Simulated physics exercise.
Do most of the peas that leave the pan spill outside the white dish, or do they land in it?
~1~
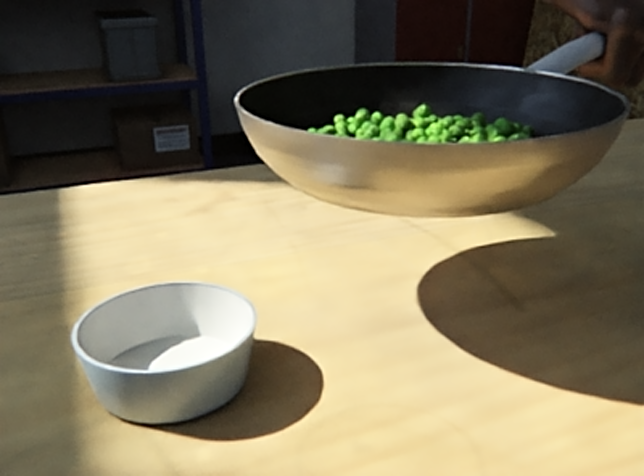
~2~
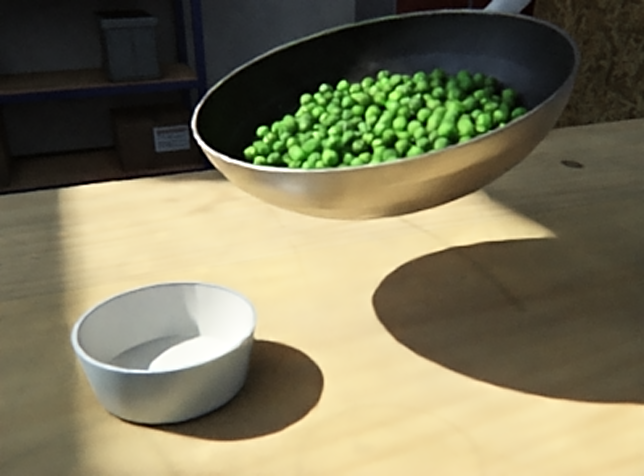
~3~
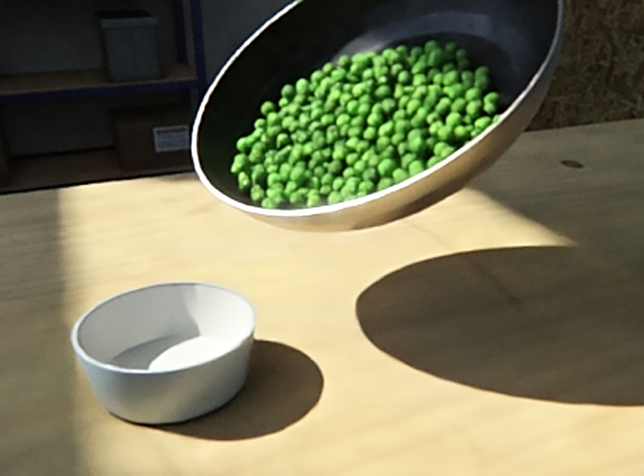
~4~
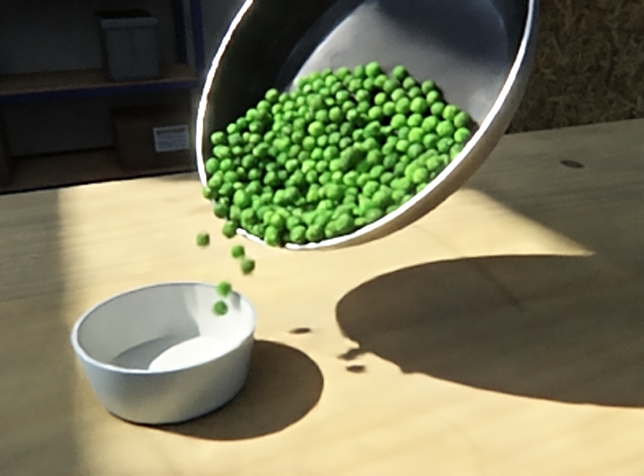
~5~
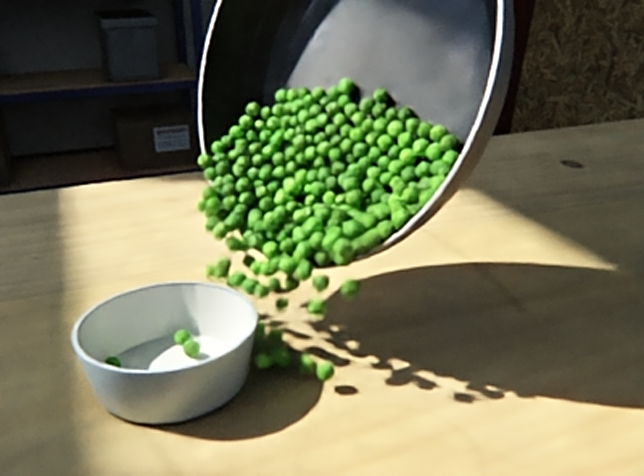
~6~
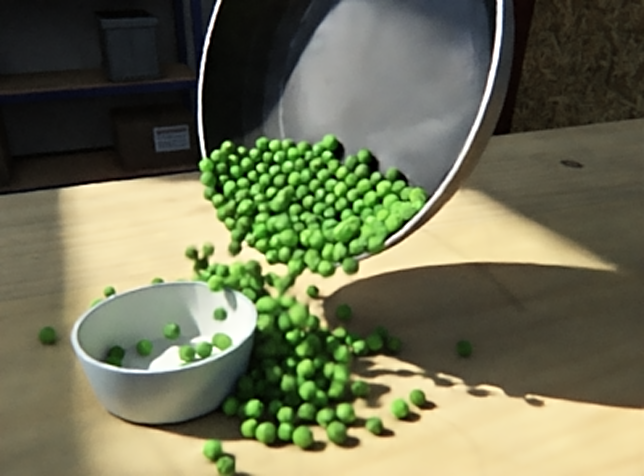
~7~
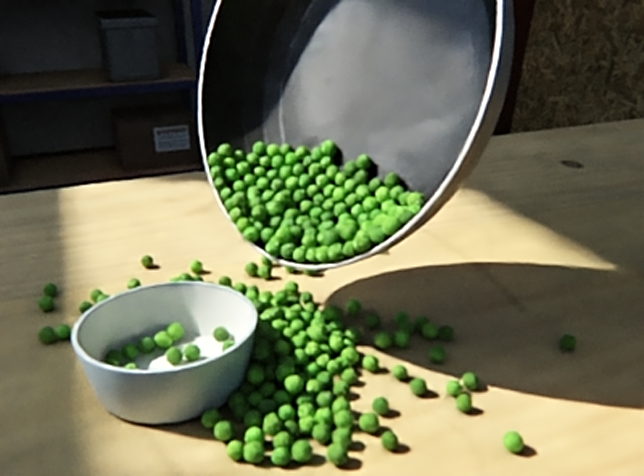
Most of them spill onto the table outside the dish. Only a few land in the dish, and a good share stays in the pan.
On a wooden table, a tilting pan spills green peas mostly beside a small white dish.
